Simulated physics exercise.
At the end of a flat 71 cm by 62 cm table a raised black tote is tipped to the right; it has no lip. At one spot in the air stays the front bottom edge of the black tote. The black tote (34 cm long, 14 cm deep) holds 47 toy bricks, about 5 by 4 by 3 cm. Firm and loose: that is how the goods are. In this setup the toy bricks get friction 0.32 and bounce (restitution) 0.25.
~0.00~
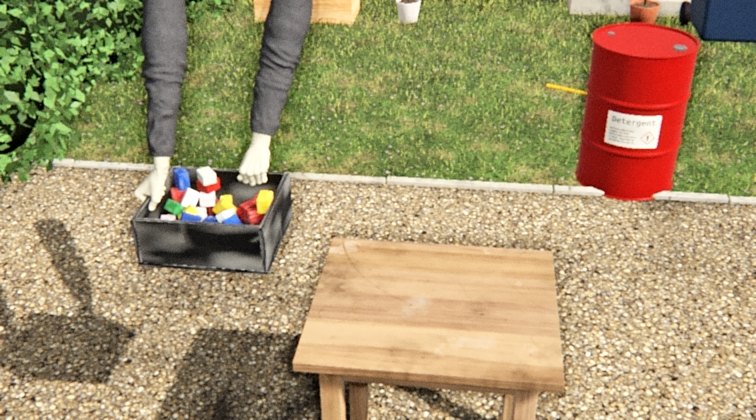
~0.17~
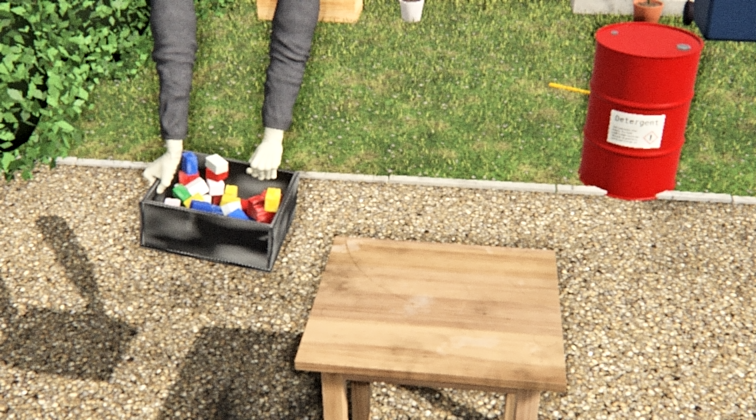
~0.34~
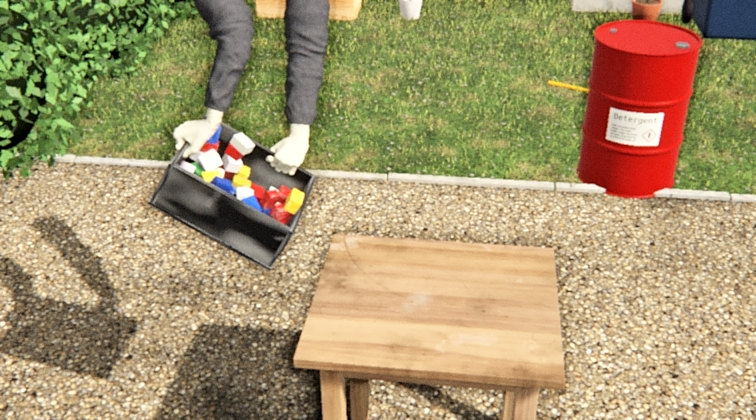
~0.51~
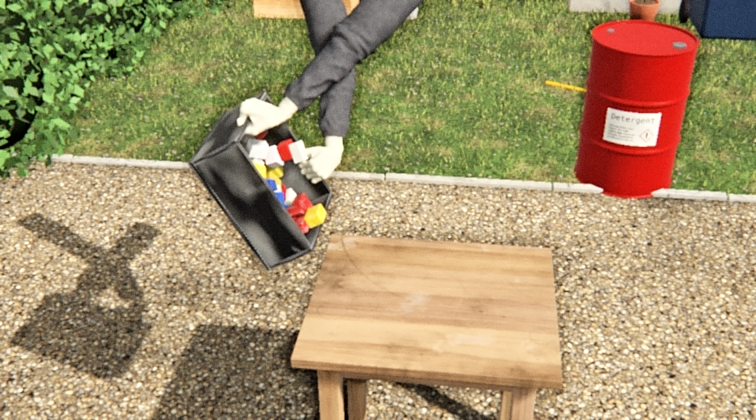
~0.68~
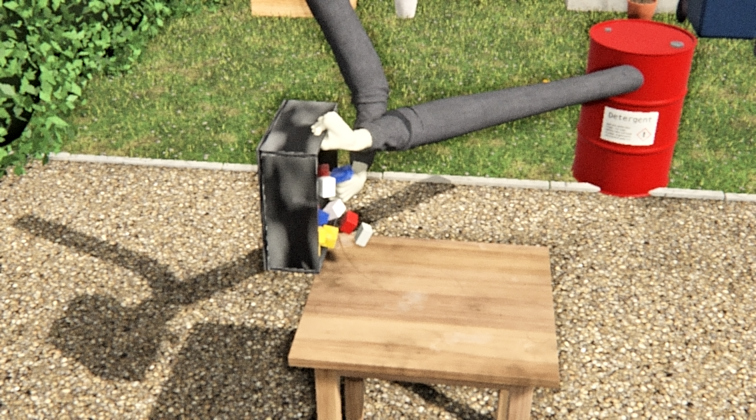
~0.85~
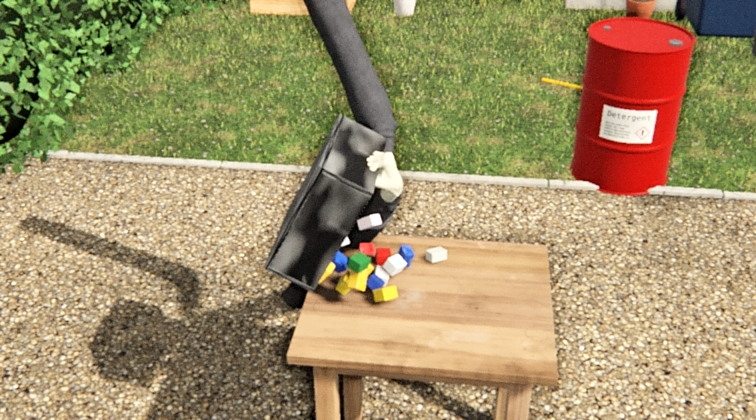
Hands tilting a raised black tote to the right above a wooden table, colourful toy bricks tumbling out onto the tabletop.
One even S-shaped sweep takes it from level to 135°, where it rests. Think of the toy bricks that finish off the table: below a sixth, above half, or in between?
I reckon short of a sixth of them finish off the table.
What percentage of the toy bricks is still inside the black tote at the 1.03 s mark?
Still inside: Around 15 percent.
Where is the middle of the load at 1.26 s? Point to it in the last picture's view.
You'd find the load's middle at roughly (376, 282).
After 1.03 s, tilt 133°; 8 still in the black tote and 39 on the table top.
After 1.26 s, tilt 135°; 1 still in the black tote and 46 on the table top.
After 1.59 s, tilt 135°; 45 on the table top, 1 over the right end of the table and 1 over the table's other edges.
Final count (at 2.00 s), 45 on the table top, 1 over the right end of the table and 1 over the table's other edges. Asked share, 2 of 47, 4 per cent.
